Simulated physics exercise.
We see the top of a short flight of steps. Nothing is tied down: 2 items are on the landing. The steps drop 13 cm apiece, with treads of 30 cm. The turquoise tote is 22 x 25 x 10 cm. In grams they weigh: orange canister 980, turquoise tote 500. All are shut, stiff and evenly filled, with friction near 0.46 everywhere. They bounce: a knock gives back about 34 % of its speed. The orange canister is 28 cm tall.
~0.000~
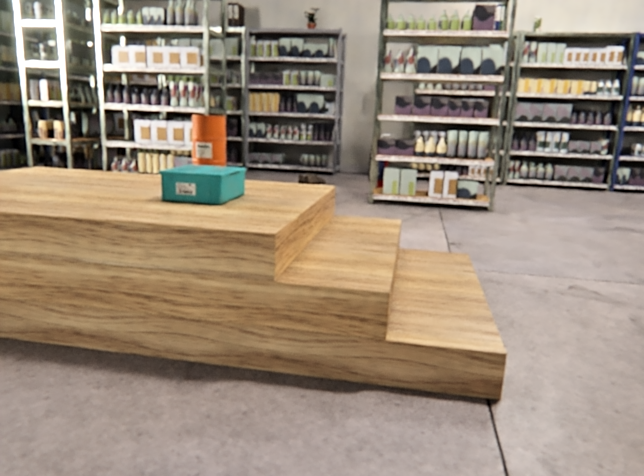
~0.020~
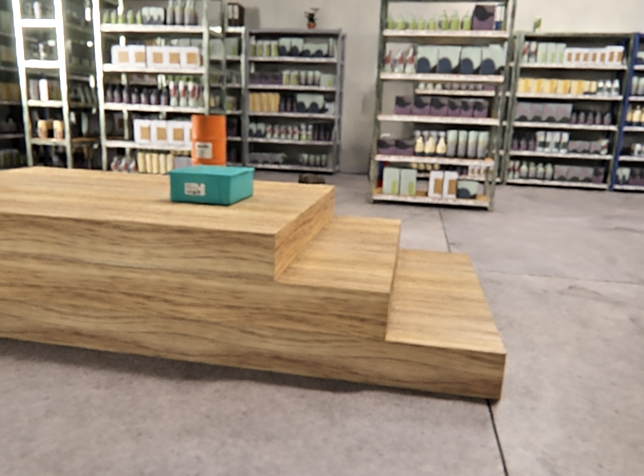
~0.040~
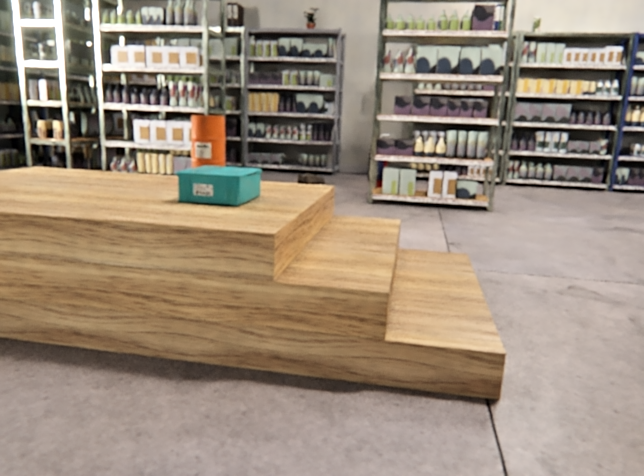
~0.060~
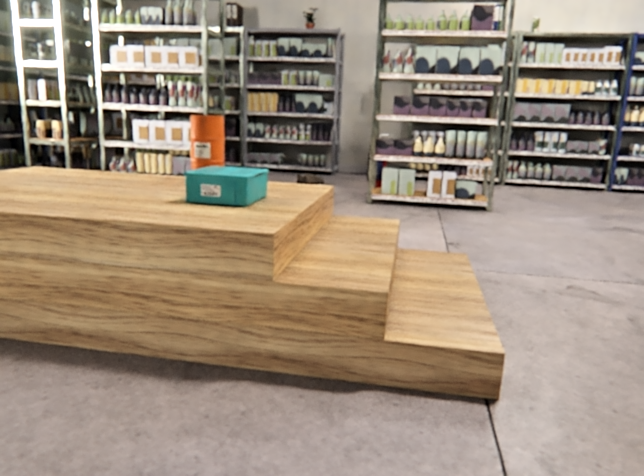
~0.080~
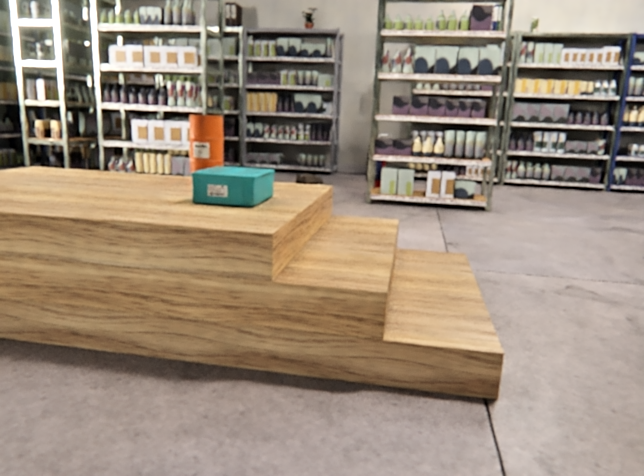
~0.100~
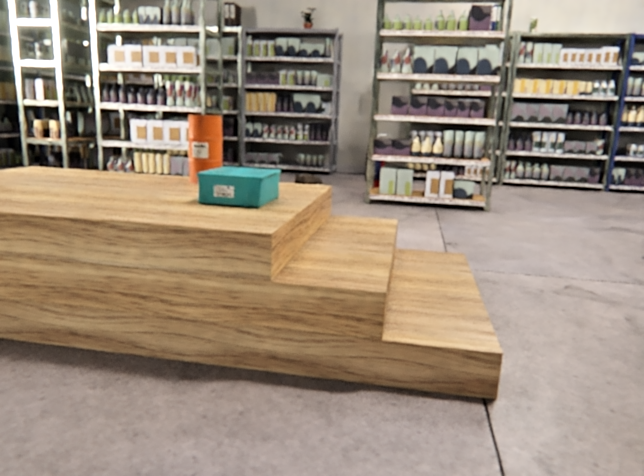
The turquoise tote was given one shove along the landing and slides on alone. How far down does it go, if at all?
The tote comes to rest on the landing.
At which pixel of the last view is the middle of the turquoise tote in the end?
Around (287, 189).
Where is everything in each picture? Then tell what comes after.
The first frame shows edge 38 cm ahead; turquoise tote (205, 184); orange canister (209, 149).
The second frame shows edge 35 cm ahead; turquoise tote (214, 184); orange canister (209, 150).
The third frame shows edge 32 cm ahead; turquoise tote (221, 185); orange canister (208, 150).
The fourth frame shows edge 29 cm ahead; turquoise tote (229, 185); orange canister (208, 150).
The fifth frame shows edge 26 cm ahead; turquoise tote (235, 186); orange canister (207, 149).
The sixth frame shows edge 24 cm ahead; turquoise tote (241, 186); orange canister (205, 149).
After 0.20 s, edge 14 cm ahead; turquoise tote near (269, 188).
After 0.30 s, edge 8 cm ahead; turquoise tote near (284, 189).
At rest (0.9 s), edge 7 cm ahead; orange canister in place, give or take 12 cm. Seen from the same camera at the end, turquoise tote near (287, 189).
